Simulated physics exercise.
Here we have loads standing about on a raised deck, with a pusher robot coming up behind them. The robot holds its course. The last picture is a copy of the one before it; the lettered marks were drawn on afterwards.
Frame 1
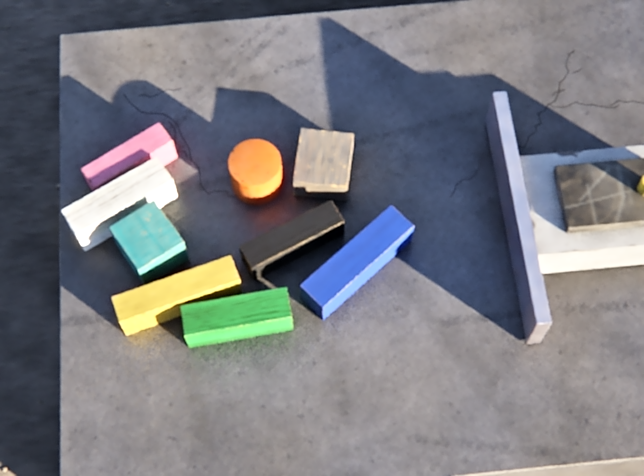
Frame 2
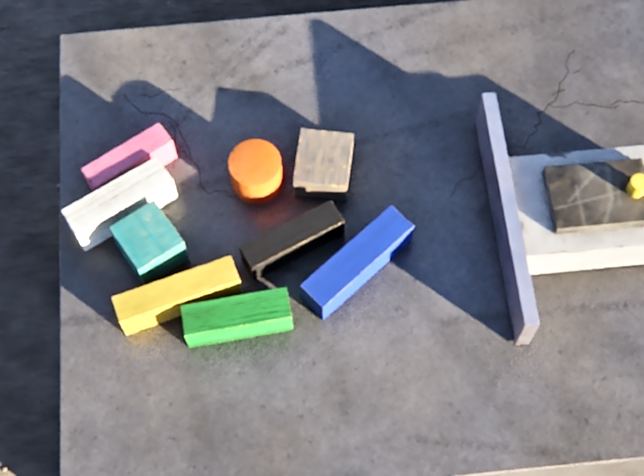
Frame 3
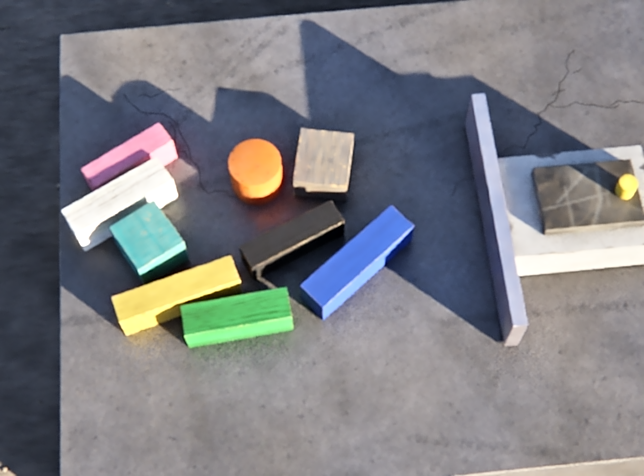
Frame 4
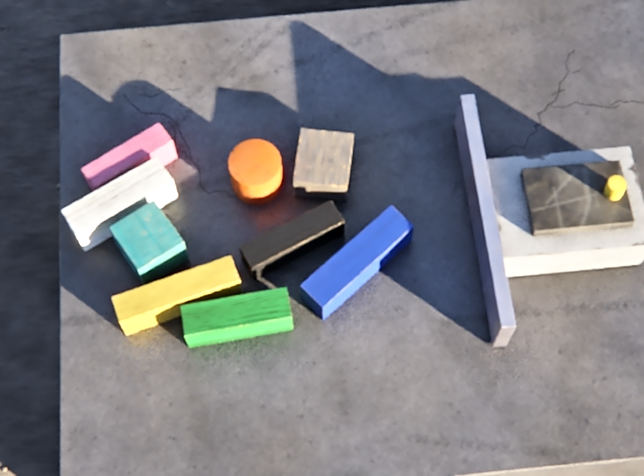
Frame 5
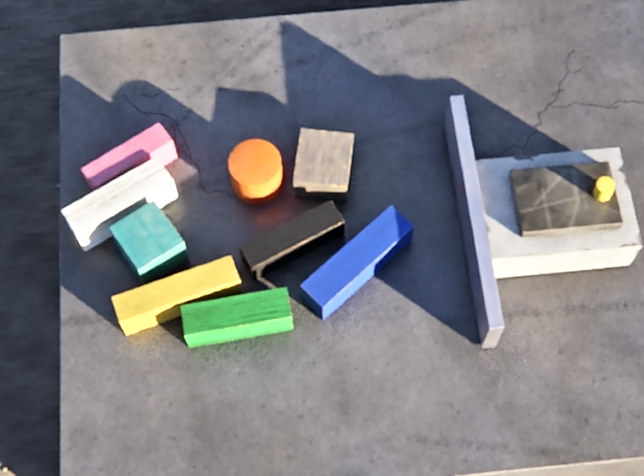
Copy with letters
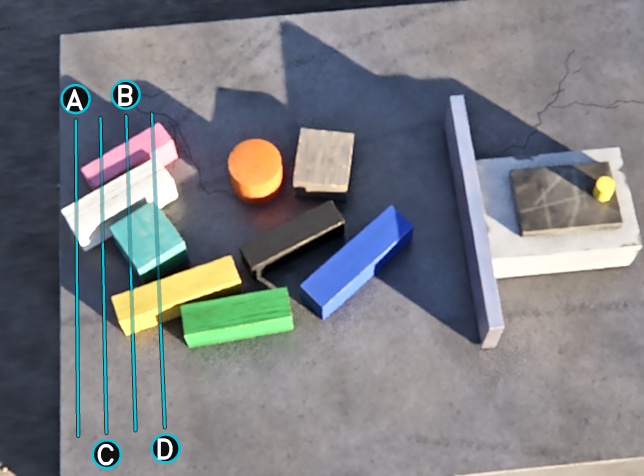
A white pusher robot with a wide pale-violet blade slides slowly and steadily left across a cracked grey deck, seen from high above by a still camera. Left of it, pink, white, yellow, green, black and blue bars lie around a turquoise block, an orange cylinder and a greyish wooden crate. These loads stay motionless as the robot's shadow creeps left with it.
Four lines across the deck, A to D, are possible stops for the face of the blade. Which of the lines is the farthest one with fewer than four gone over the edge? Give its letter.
It should halt at D.
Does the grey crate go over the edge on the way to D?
By then, no.
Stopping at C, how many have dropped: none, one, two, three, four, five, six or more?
Six or more.
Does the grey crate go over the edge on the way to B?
No.
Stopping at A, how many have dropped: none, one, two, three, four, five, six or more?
By then, six or more.
On the copy, A at (77, 268); B at (131, 263); C at (103, 266); D at (158, 260).
On D. First, robot (444, 209); green stick (225, 327); blue stick (316, 283).
Then, robot (329, 220); white stick (81, 216); yellow bar (101, 318).
Finally, robot (240, 228); white stick over the edge; yellow bar over the edge; two fallen.
By contrast, A drops eight; B drops five; C drops six.
